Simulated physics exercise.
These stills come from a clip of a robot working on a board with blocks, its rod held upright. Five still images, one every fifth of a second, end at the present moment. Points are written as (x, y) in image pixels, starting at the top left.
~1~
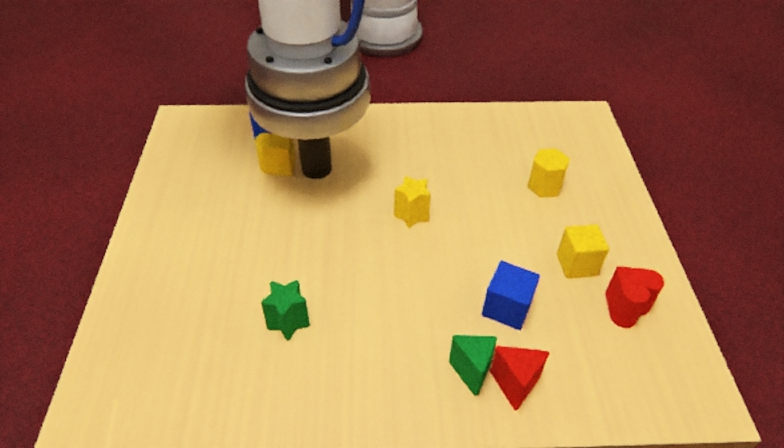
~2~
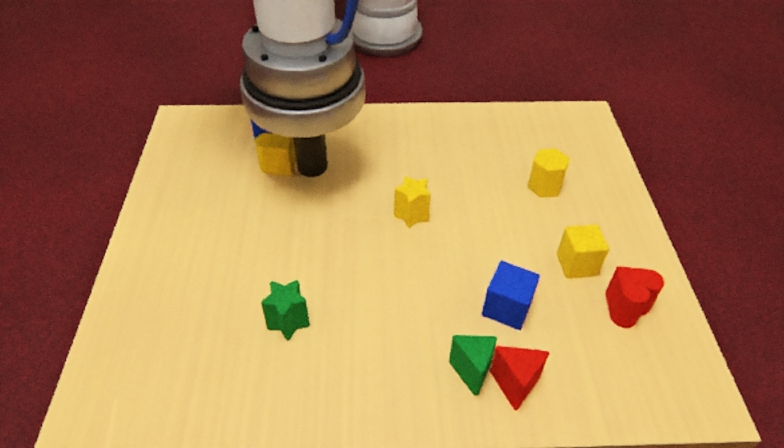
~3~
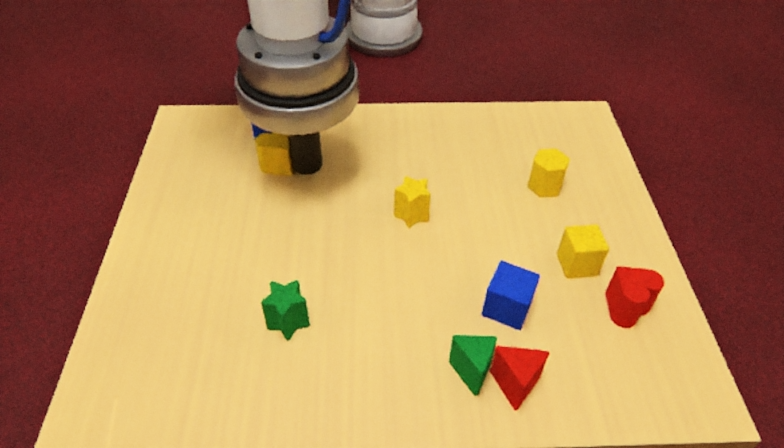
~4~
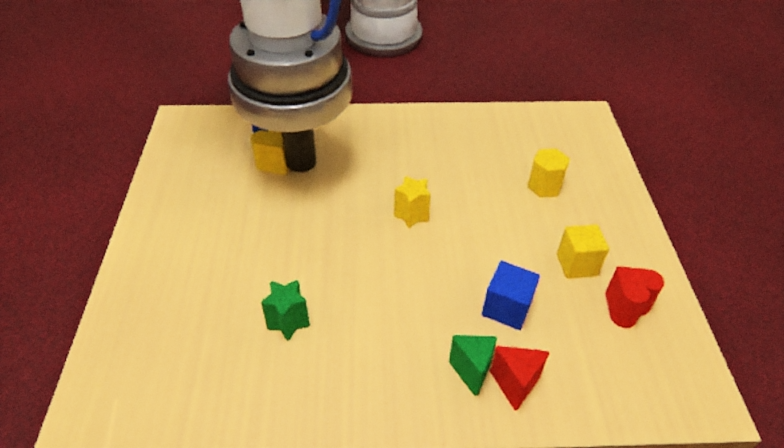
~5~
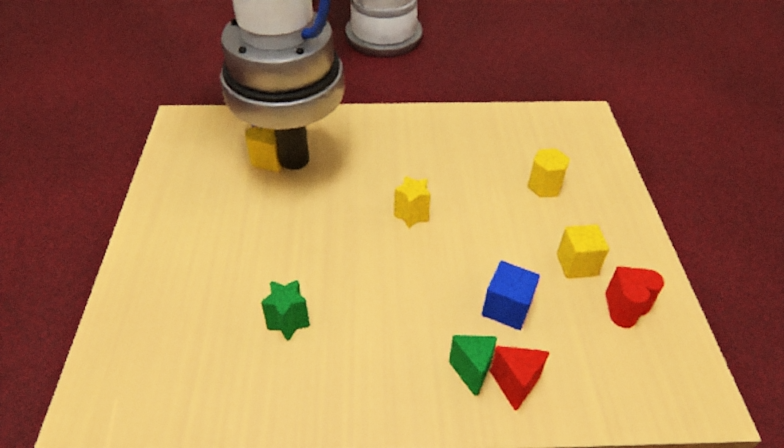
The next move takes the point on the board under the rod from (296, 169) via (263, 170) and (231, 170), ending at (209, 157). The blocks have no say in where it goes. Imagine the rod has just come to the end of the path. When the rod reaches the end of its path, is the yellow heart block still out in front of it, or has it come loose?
By the time the path ends, the yellow heart block has slid off to the side or behind.
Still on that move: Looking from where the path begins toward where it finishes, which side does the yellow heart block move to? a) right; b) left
I choose a.
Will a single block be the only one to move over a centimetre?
My answer is yes.
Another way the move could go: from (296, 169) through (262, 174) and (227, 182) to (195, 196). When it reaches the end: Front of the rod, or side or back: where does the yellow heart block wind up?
No longer ahead of the rod.
On the path given first. One third of the way, rod (261, 161); yellow heart block (244, 126), turned 55° clockwise.
Two thirds of the way, rod (228, 160); yellow heart block (233, 123), turned 80° clockwise.
At the end, rod (207, 147); yellow heart block (229, 118), turned 120° clockwise; blue cylinder still.
